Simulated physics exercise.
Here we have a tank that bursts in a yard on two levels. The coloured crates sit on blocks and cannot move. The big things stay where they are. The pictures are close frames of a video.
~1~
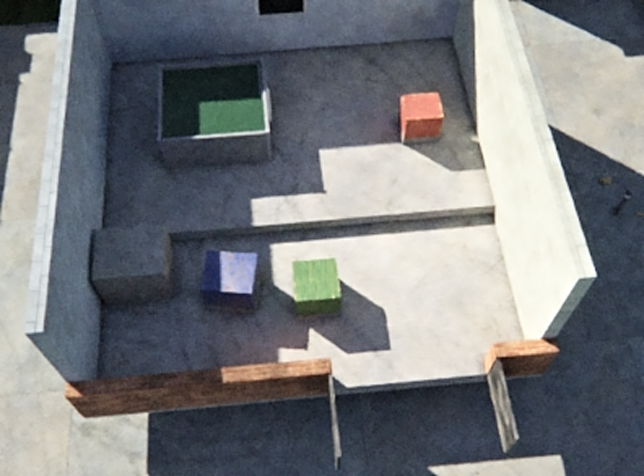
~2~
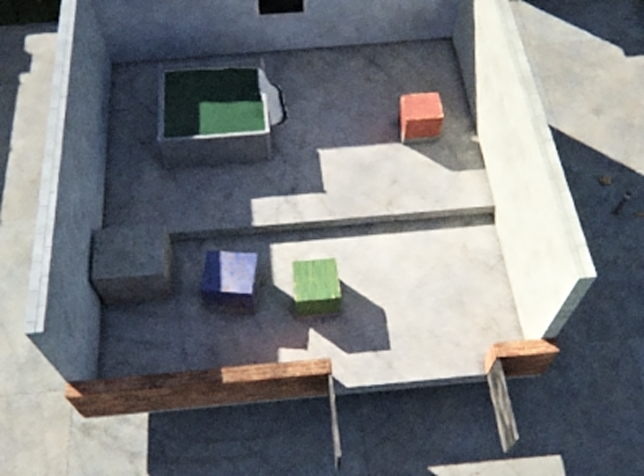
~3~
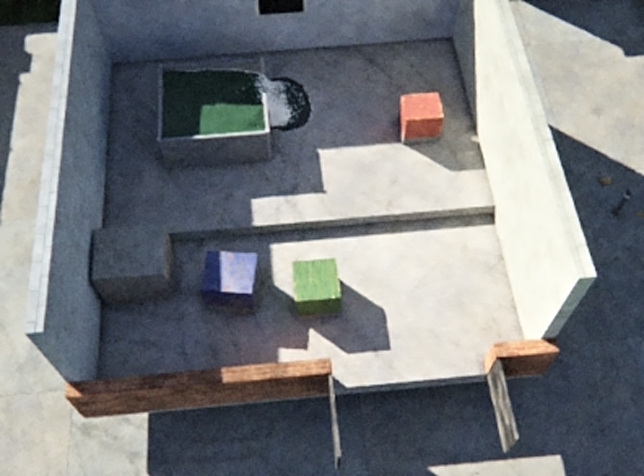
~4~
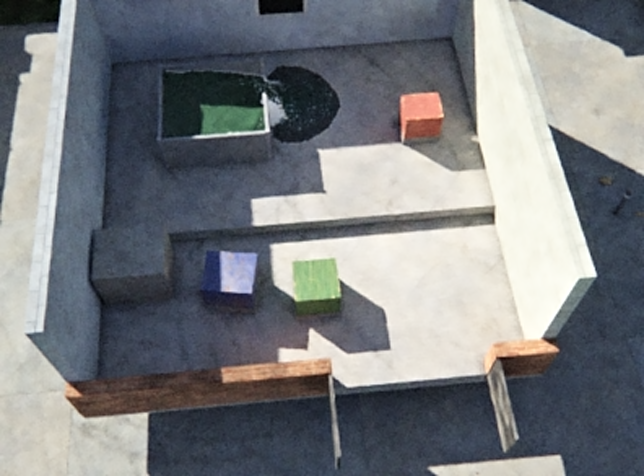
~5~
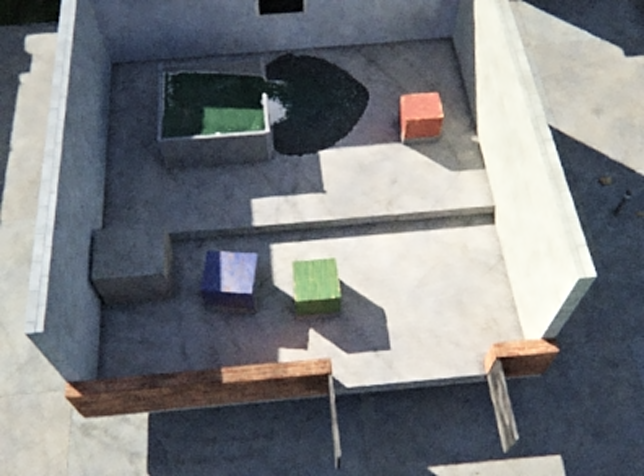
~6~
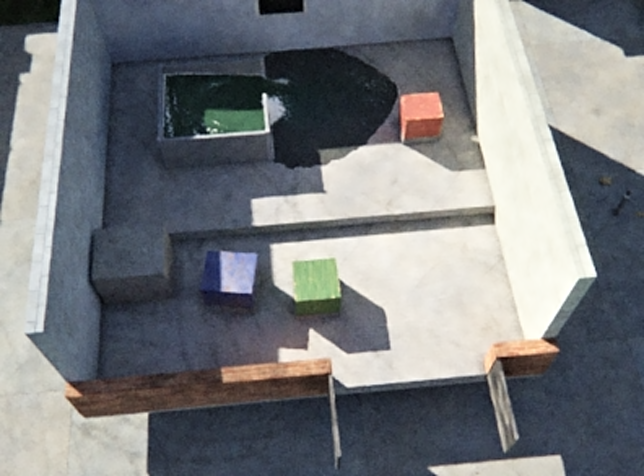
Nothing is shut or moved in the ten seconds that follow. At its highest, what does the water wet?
In the end: The green crate escapes dry; the red crate is wetted; the blue crate escapes dry.
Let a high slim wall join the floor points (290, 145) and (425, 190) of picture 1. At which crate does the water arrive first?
The one in red.
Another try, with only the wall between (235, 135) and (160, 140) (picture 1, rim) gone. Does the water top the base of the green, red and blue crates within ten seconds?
In short: The green one ends up wet, the red one is spared, the blue one is topped.
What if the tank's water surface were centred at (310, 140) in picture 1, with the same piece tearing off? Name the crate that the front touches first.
That is the red-painted one.
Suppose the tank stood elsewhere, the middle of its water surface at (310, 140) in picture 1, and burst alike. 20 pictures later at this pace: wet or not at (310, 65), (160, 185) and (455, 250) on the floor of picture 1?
As listed: Under water, dry, wet.
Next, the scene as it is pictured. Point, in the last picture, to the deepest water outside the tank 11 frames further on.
At about (441, 54).
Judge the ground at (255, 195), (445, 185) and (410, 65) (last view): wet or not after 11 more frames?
In turn: Dry, flooded, flooded.
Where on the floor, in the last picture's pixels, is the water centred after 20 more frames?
Roughly at (329, 118).
A moment on, water covers 25 % of the floor; the green crate not reached, the red crate water round its plinth, the blue crate not reached.
Next, water covers 30 % of the floor; the green crate not reached, the red crate water round its plinth, the blue crate not reached.
Then, water covers 40 % of the floor; the green crate not reached, the red crate water round its plinth, the blue crate not reached.
Later, water covers 55 % of the floor; the green crate water round its plinth, the red crate water round its plinth, the blue crate not reached.
In the end, water covers 75 % of the floor; the green crate stayed above the water, the red crate was topped, the blue crate stayed above the water.
